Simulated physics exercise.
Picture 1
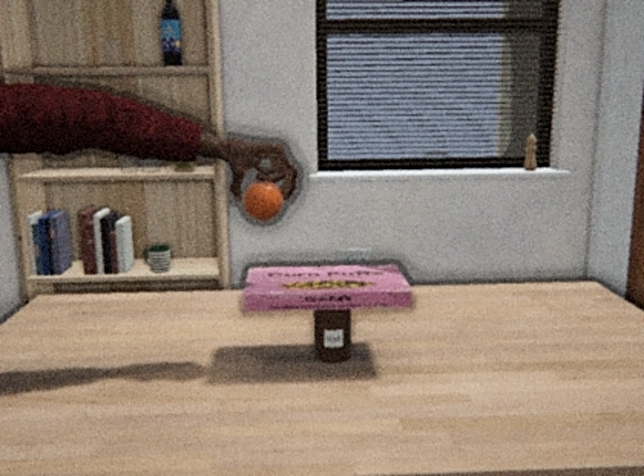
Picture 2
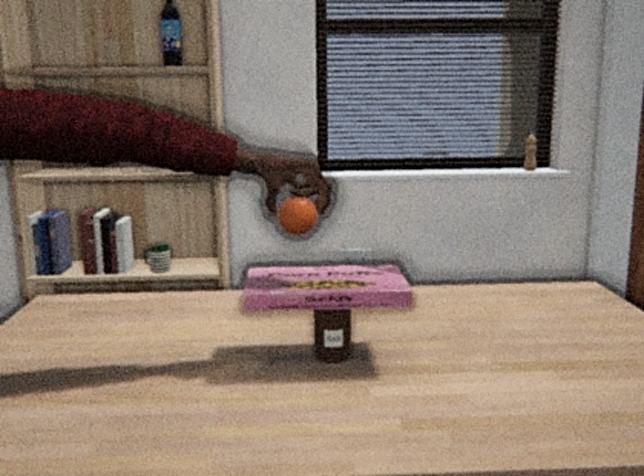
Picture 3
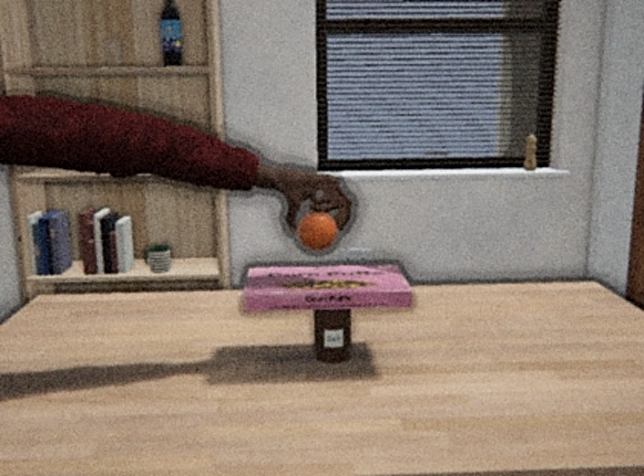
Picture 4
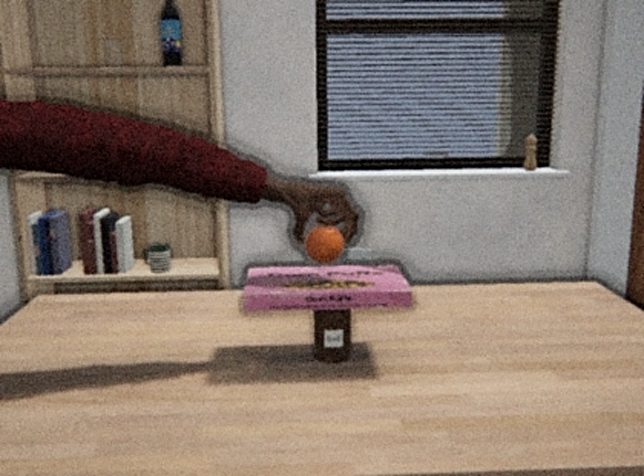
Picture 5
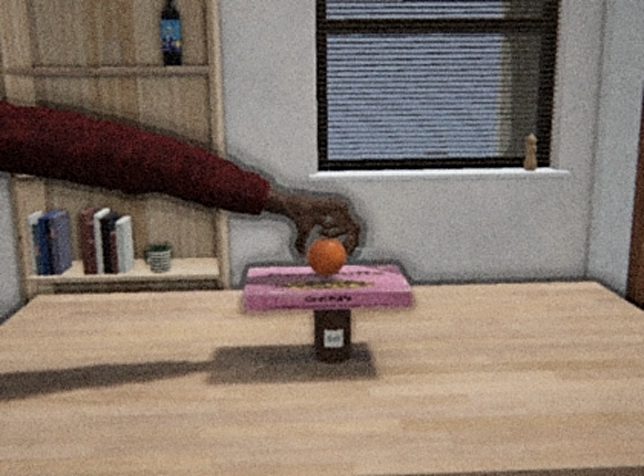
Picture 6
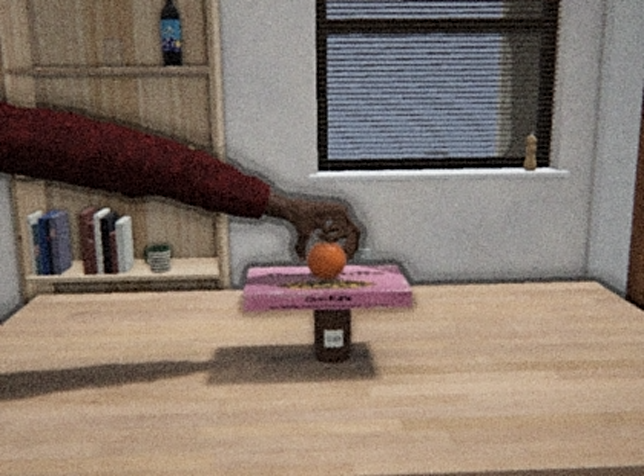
A hand in a dark red sleeve carries a round orange tomato rightward and down to the top of a flat pink packet, which sits motionless on a small dark container on a wooden table, and keeps its fingers around it.
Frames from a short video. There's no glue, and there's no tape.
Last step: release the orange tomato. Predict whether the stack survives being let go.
The stack is secure.
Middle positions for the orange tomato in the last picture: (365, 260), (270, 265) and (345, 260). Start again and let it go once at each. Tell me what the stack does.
With the first release it stays steady; with the second it tips over; with the third it stays steady.
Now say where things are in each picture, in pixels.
In the first picture, on its way; orange tomato (263, 201); pink packet (326, 287).
In the second picture, on its way; orange tomato (298, 215); pink packet (326, 287).
In the third picture, on its way; orange tomato (317, 231); pink packet (326, 287).
In the fourth picture, on its way; orange tomato (325, 243); pink packet (326, 287).
In the fifth picture, on its way; orange tomato (327, 256); pink packet (326, 287).
In the sixth picture, in place under the hand; orange tomato (327, 260); pink packet (326, 287).
Then, 0.10 s on from there, no change.
Then, 0.40 s on from there, orange tomato resting near (327, 261).
In the end, all 3 unmoved. At the end, from the last picture's camera, orange tomato near (327, 261). The stack keeps its balance.
